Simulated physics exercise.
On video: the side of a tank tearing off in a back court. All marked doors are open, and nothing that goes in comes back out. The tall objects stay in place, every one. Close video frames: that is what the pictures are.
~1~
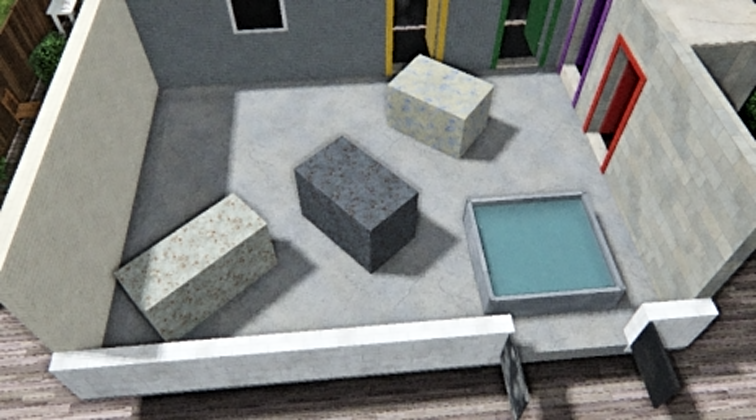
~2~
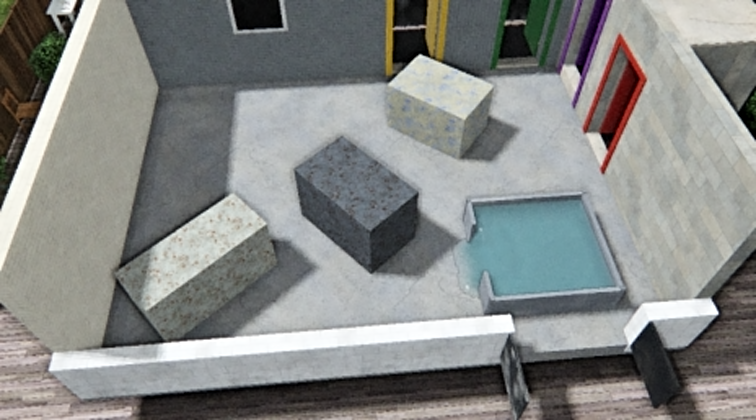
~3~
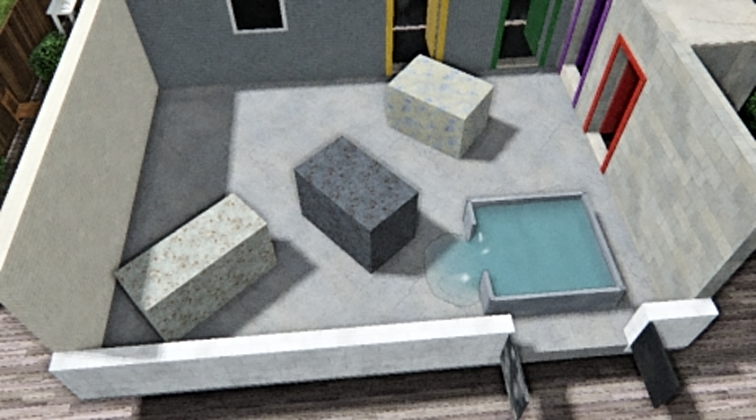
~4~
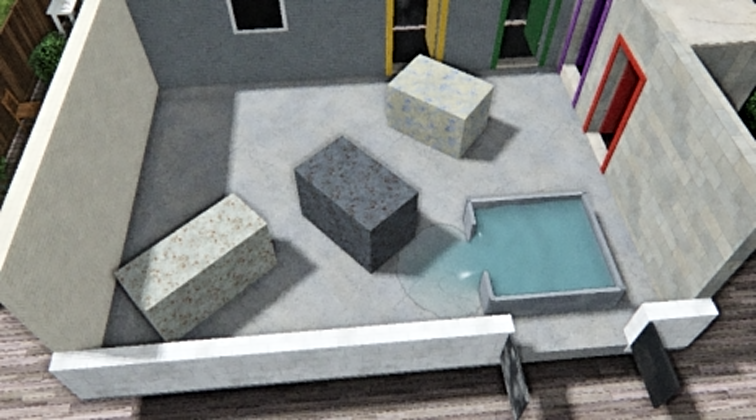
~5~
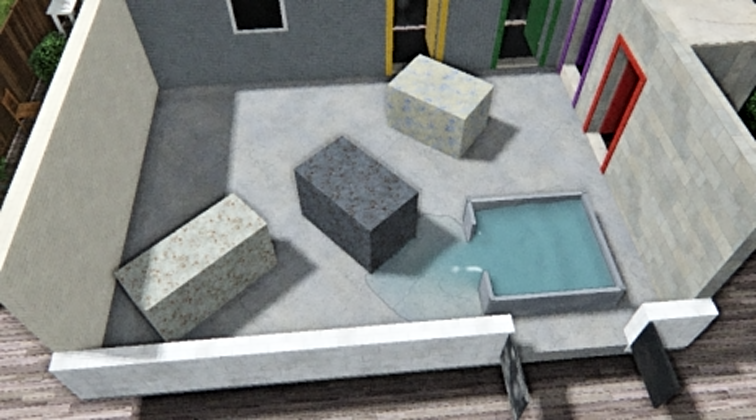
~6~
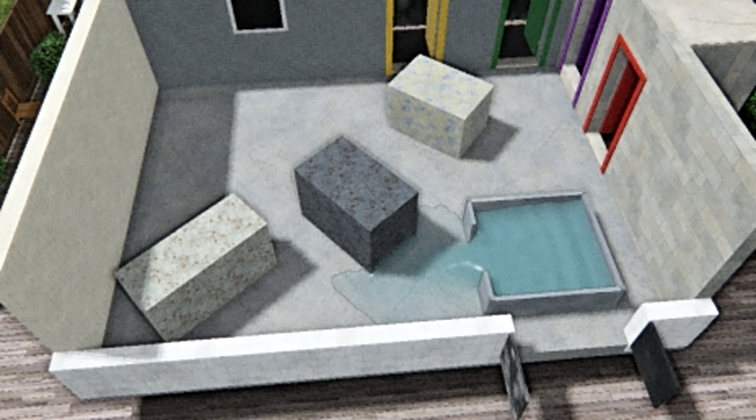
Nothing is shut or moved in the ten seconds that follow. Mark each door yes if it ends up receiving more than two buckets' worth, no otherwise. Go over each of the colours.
Red door - no, green door - no, purple door - no, yellow door - no.
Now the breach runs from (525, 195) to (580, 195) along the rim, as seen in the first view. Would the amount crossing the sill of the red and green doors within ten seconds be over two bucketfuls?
Taking them in turn, red ends up above and green ends up above.
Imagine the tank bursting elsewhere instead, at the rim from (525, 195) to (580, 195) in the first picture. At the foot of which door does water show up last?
Last: The one in yellow.
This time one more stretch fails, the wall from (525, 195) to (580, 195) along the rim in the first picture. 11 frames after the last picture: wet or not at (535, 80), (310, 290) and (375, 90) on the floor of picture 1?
The first spot is soaked, the second spared and the third spared.
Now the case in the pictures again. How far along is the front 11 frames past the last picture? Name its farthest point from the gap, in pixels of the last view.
Somewhere around (137, 369).
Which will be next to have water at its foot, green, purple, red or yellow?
First in line is the door marked yellow.
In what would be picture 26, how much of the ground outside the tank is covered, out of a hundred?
That should be about 30 %.
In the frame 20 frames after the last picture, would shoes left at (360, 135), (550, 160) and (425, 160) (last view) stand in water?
Result, in that order: Wetted / not wetted / wetted.
A moment on, water covers 15 % of the floor; the red door not reached, the green door not reached, the purple door not reached, the yellow door not reached.
Next, water covers 20 % of the floor; the red door not reached, the green door not reached, the purple door not reached, the yellow door not reached.
Then, water covers 30 % of the floor; the red door not reached, the green door not reached, the purple door not reached, the yellow door not reached.
Later, water covers 50 % of the floor; the red door not reached, the green door not reached, the purple door not reached, the yellow door not reached.
In the end, water covers 65 % of the floor; the red door wet at the sill, nothing in, the green door not reached, the purple door not reached, the yellow door wet at the sill, nothing in.
